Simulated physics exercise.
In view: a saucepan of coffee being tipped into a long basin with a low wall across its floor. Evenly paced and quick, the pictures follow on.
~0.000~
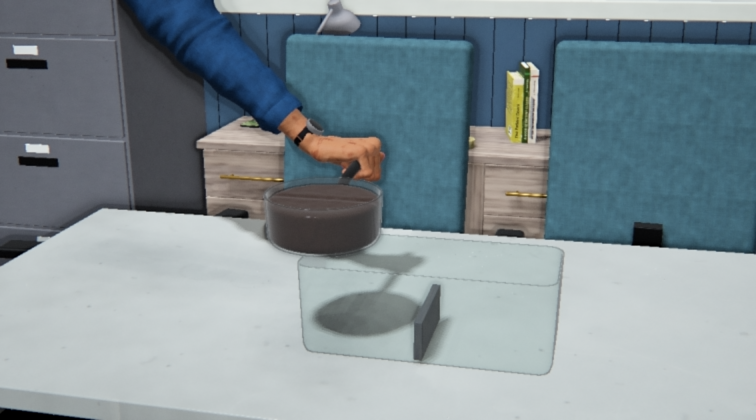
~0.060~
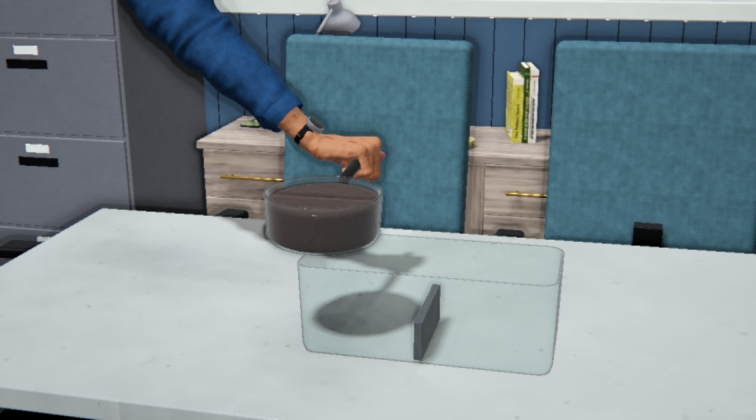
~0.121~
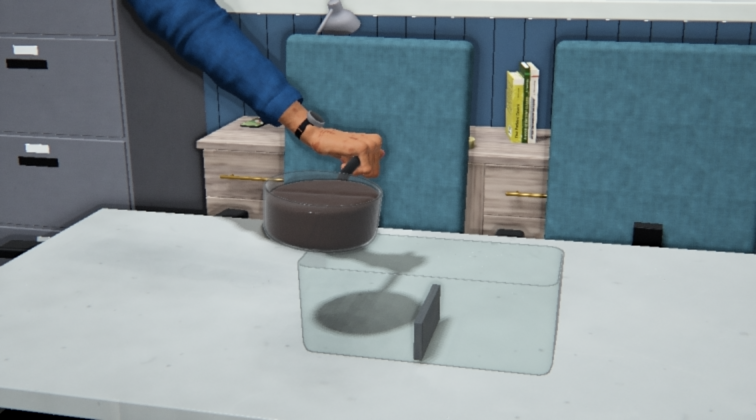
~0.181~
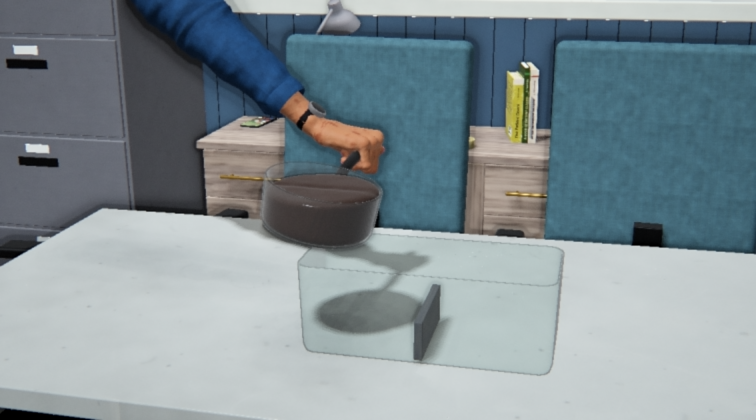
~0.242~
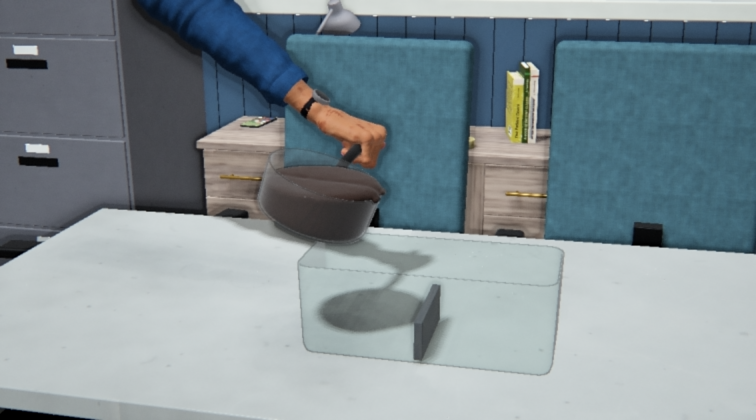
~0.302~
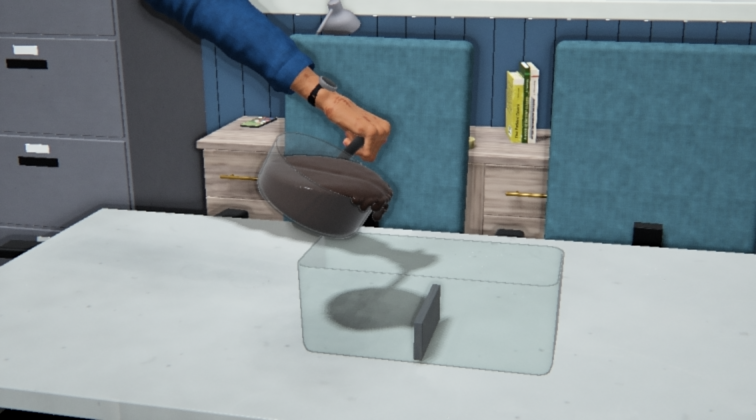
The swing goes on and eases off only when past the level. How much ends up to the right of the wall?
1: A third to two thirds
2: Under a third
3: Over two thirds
Over two thirds (3).
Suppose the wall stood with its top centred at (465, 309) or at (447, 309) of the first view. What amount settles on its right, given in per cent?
In order, near 40 and 60 in a hundred.
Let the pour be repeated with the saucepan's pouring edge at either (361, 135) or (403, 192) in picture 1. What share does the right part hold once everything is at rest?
Roughly 80 per cent, then roughly 90 per cent.
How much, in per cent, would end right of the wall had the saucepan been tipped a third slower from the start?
Around 90 in a hundred.
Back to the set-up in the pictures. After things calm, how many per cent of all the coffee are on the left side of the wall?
Near 15 in a hundred.
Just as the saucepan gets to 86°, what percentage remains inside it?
30 per cent or so.
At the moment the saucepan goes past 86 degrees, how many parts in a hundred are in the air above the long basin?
Estimated: 45 per cent or thereabouts.
A moment on, the saucepan is tipped on its side and 28 per cent is still to pour, 4 is left of the wall and 23 right of it.
Next, the saucepan is tipped right over and 4 per cent is still to pour, 9 is left of the wall and 81 right of it.
Then the saucepan is tipped right over and 0 per cent is still to pour, 14 is left of the wall and 85 right of it.
Later the saucepan is tipped right over and 0 per cent is still to pour, 15 is left of the wall and 85 right of it.
Finally, 15 per cent lies left of the wall, 85 right of it and 1 outside.
